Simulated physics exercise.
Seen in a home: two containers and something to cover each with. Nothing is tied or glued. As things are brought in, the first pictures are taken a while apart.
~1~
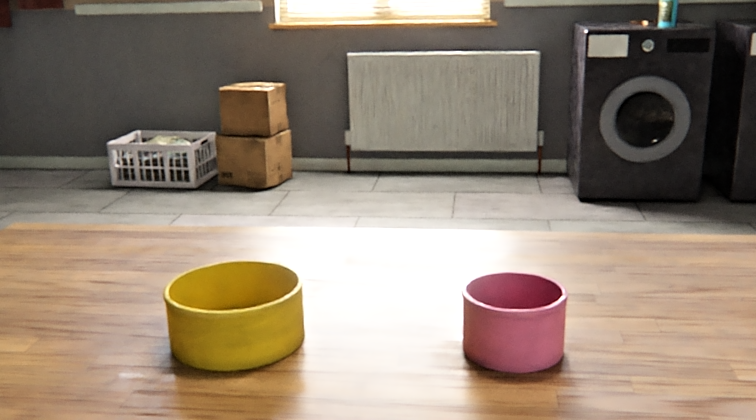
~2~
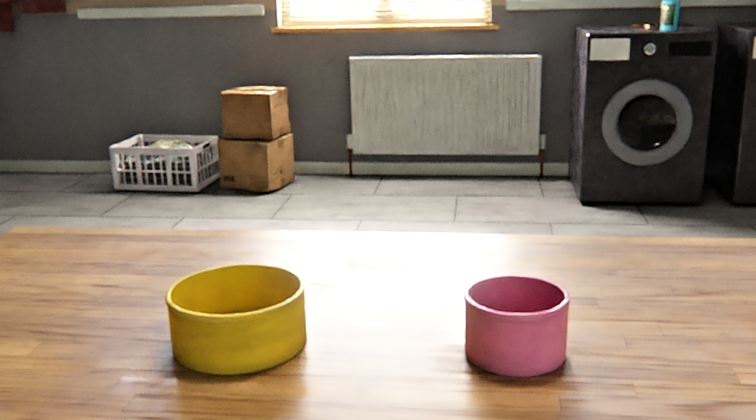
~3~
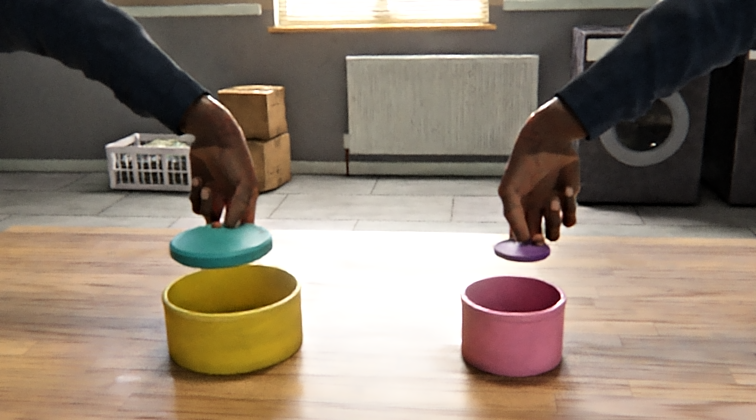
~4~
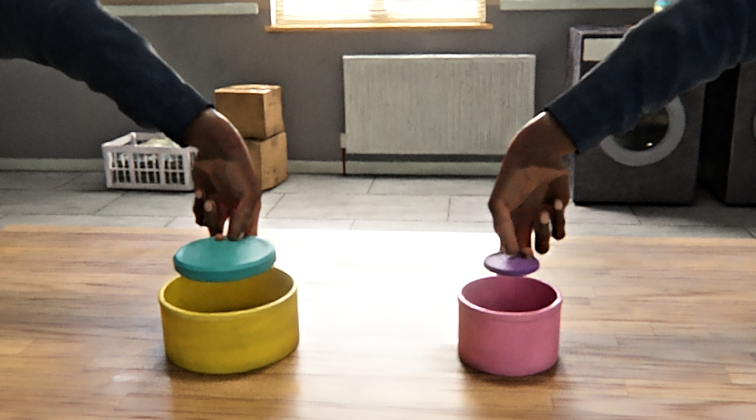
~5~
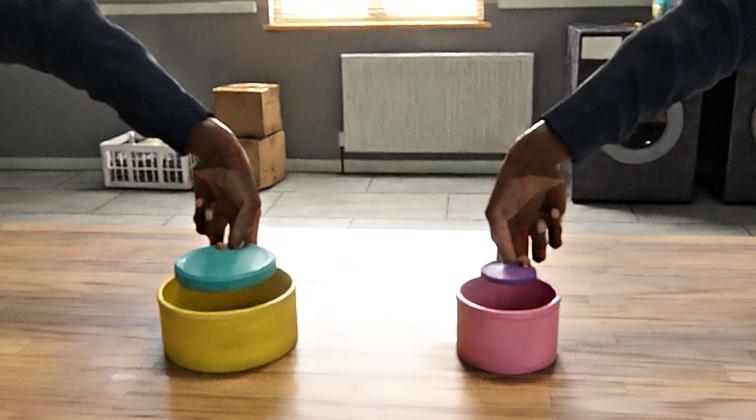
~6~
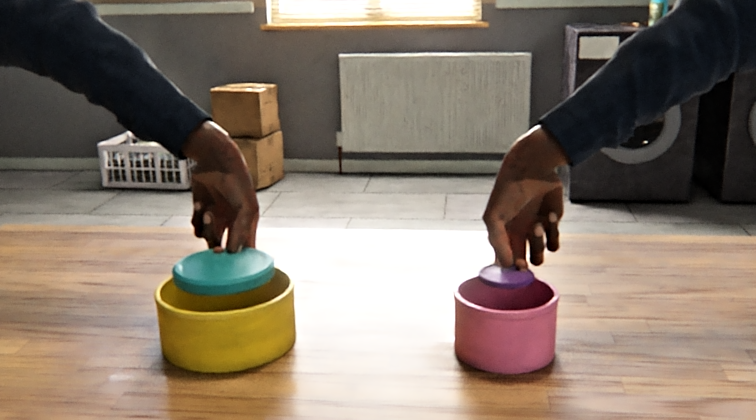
Two hands lower a turquoise disc and a purple disc over yellow and pink containers.
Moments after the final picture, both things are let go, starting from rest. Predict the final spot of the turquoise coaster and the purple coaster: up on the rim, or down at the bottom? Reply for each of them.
The turquoise coaster goes down to the bottom. The purple coaster goes down to the bottom.
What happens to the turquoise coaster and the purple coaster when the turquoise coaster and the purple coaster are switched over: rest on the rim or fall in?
Once moved, the turquoise coaster does not fall in; as for the purple coaster, it tumbles in.
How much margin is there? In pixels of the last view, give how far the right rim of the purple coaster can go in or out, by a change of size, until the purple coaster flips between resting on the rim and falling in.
Right, by around 20 pixels.
Then, 0.16 s past the last view, turquoise coaster in the air near (229, 326); purple coaster in the air near (504, 334).
Finally, the turquoise coaster slips past the rim, near (229, 329); the purple coaster slips past the rim, near (504, 342).
